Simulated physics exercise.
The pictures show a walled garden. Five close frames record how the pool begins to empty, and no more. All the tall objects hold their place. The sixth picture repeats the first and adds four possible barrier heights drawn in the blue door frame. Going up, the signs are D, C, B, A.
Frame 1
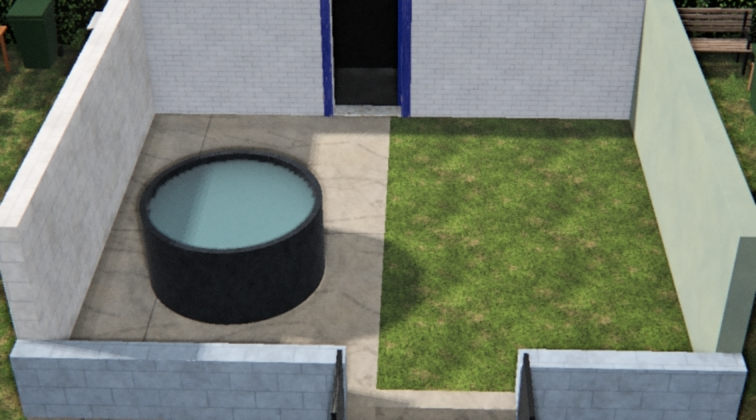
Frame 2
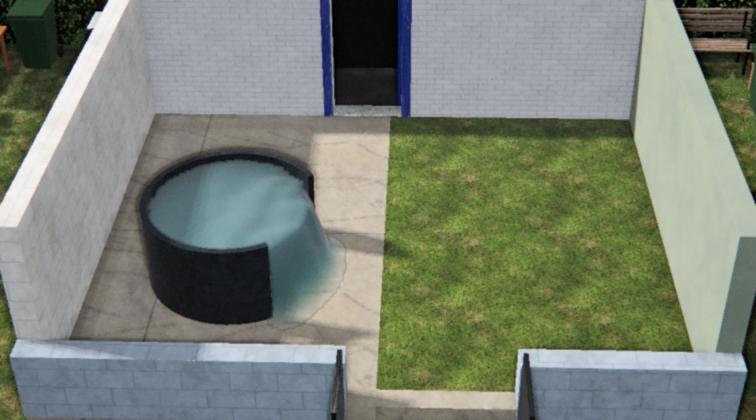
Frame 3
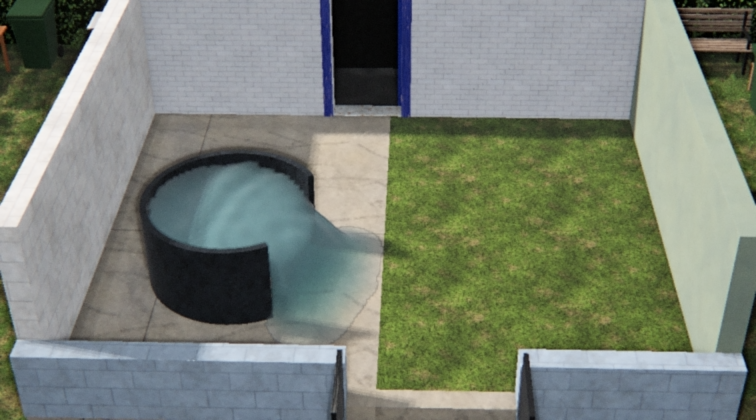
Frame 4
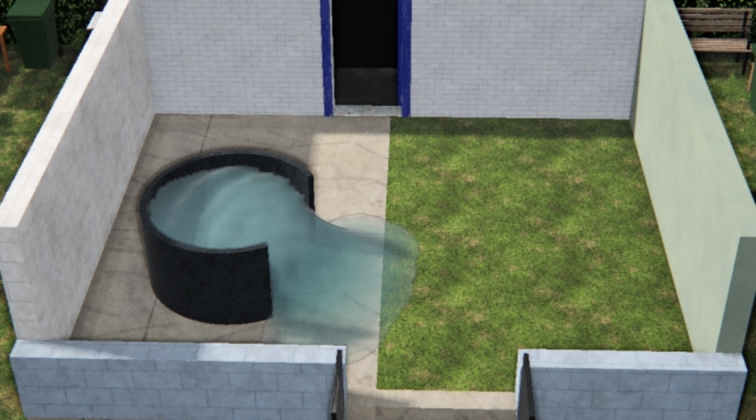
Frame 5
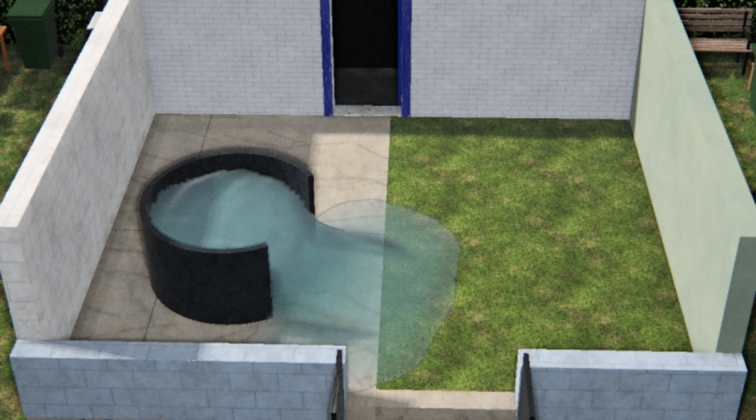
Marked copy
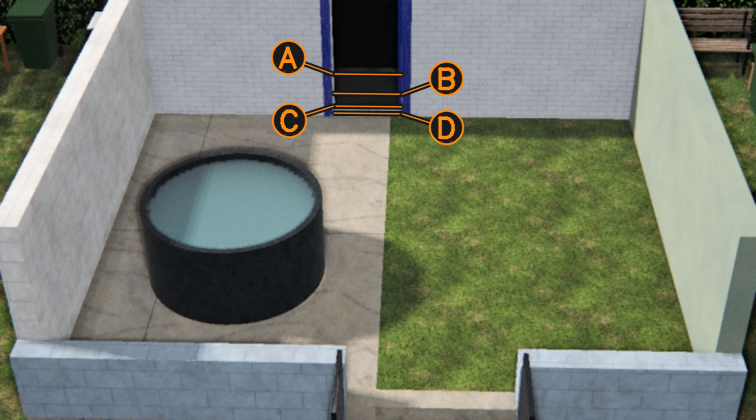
Water pouring from a black round pool as its right side opens, spreading across paving and onto grass in a walled garden.
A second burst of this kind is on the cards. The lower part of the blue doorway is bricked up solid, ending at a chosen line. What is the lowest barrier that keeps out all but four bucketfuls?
Height D.
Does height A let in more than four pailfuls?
No, not at all.
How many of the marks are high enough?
All of the four.
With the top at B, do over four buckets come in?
No, not at all.
On the marked copy, A at (367, 74); B at (367, 93); C at (367, 106); D at (367, 113); from the bottom up D, C, B, A.
If A is chosen, nothing gets over.
If B is chosen, nothing gets over.
If C is chosen, nothing gets over.
If D is chosen, a splash gets over, under a bucket.
